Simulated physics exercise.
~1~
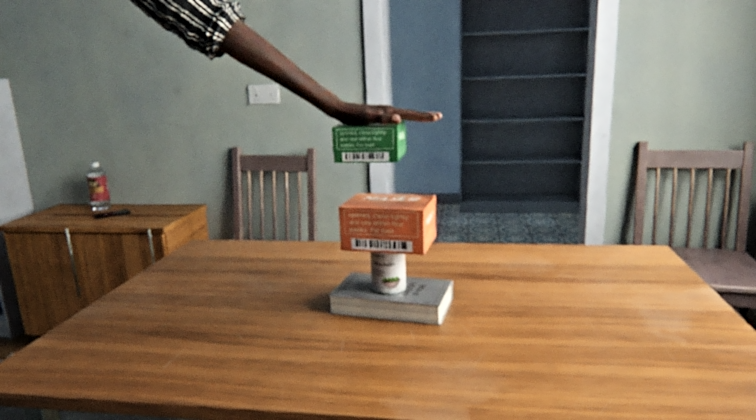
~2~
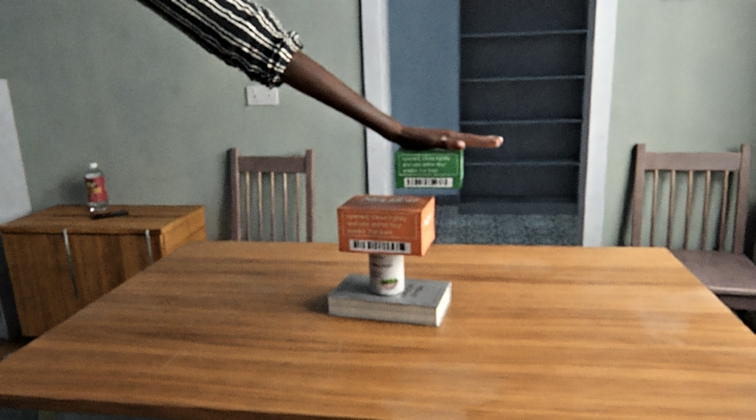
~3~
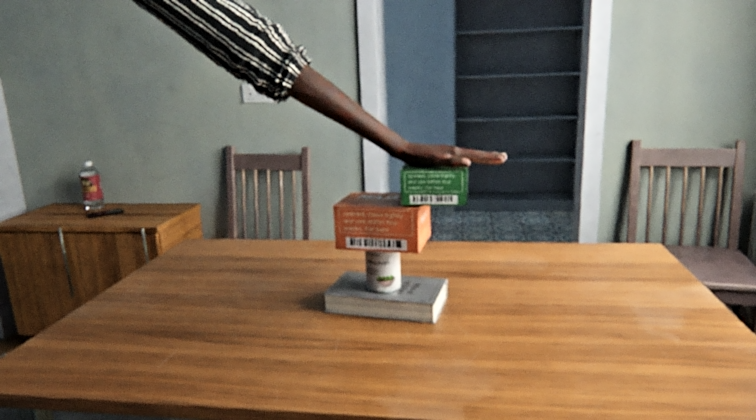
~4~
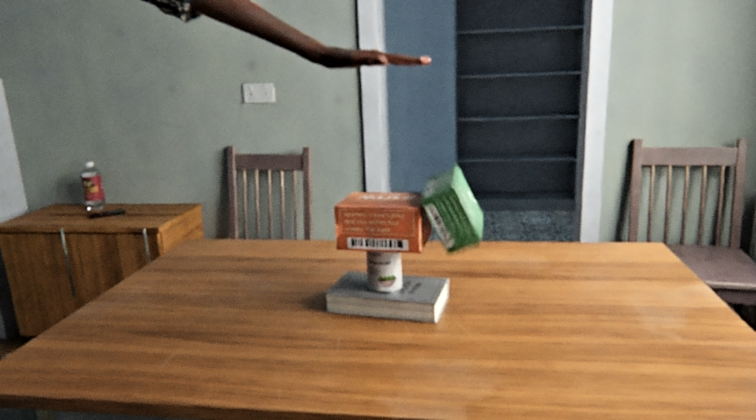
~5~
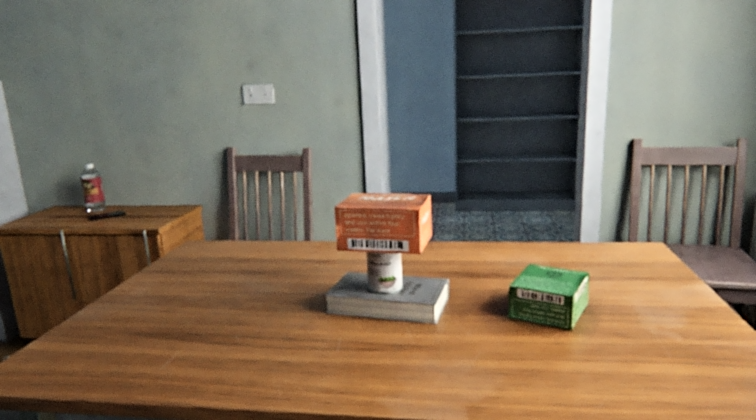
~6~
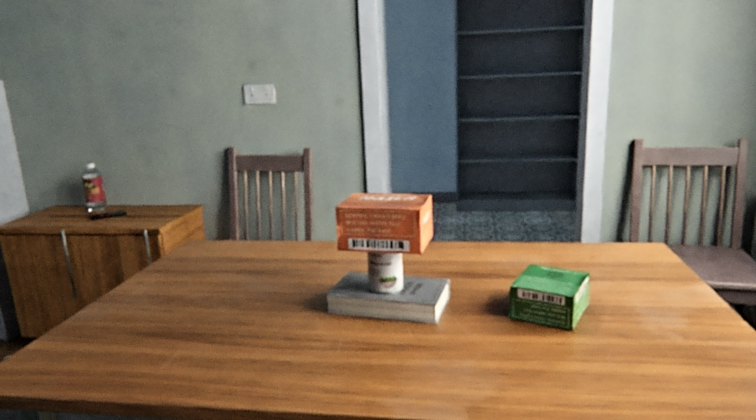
A green box was lowered by a hand onto the right edge of an orange box balanced on a small white pot and a grey book, but once released it tipped off and landed on the table, leaving the others standing.
